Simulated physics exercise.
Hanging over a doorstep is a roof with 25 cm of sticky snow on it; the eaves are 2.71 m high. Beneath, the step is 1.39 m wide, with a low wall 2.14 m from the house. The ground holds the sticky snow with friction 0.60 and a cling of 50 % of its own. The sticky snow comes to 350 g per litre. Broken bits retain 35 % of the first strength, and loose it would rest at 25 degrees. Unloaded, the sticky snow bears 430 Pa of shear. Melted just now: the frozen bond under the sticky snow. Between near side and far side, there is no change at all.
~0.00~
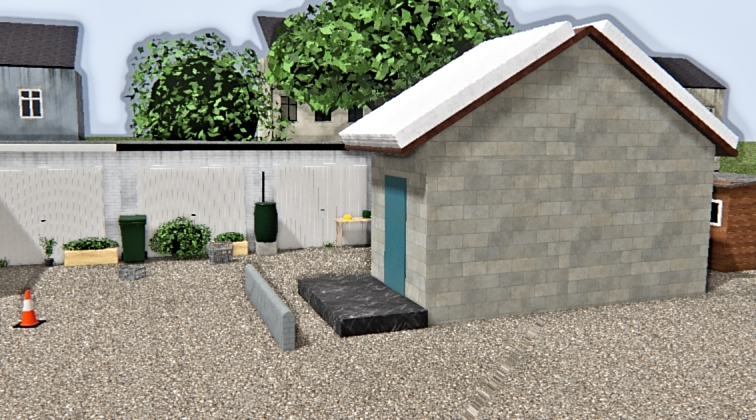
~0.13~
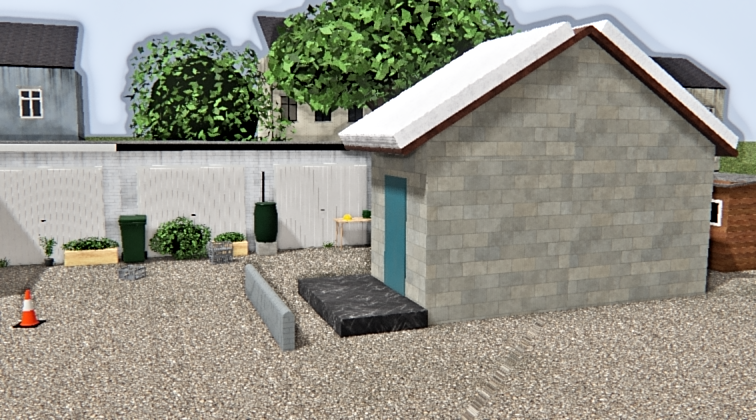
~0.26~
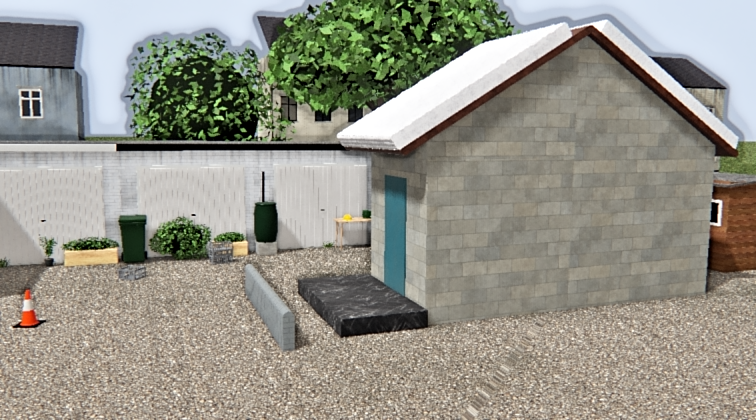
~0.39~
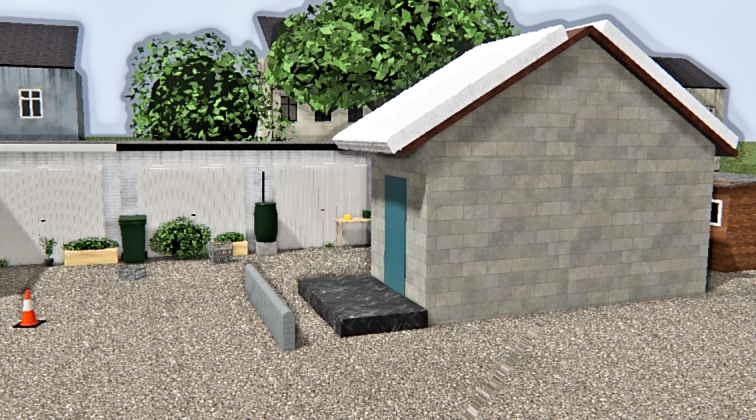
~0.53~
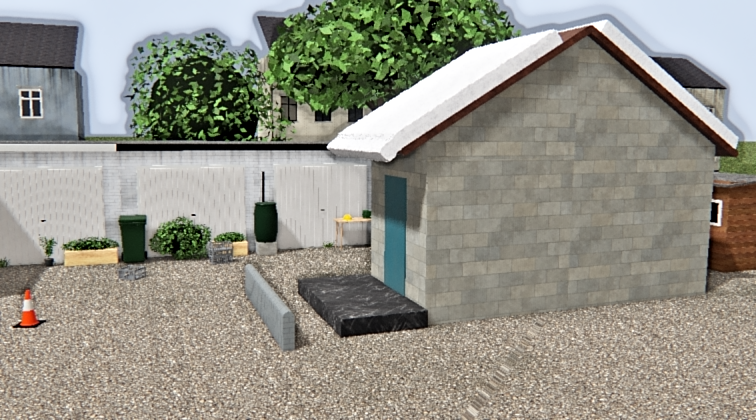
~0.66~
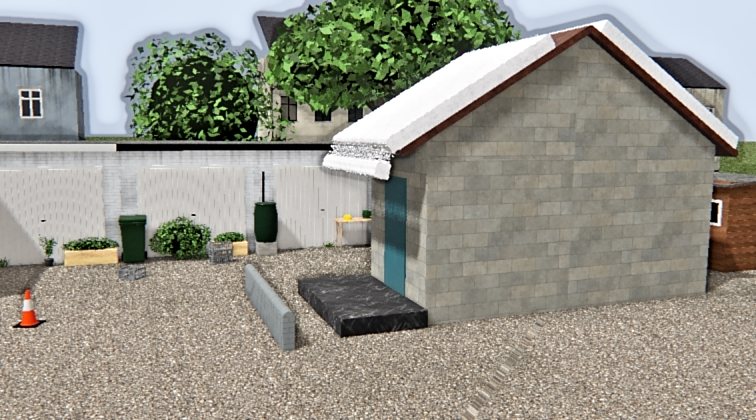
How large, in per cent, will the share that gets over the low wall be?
My estimate is about 26 per cent.
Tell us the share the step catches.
Roughly 16 percent, I reckon.
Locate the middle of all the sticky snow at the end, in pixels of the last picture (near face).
You'll find it around (288, 325).
By 1.08 s, 82 % is still on the roof and 0 % is past the low wall.
By 1.59 s, 44 % is still on the roof and 0 % is past the low wall.
By 2.09 s, none is still on the roof and 6 % is past the low wall.
By 2.60 s, none is still on the roof and 26 % is past the low wall.
By 3.20 s, at the end, none is still on the roof and 26 % is past the low wall.
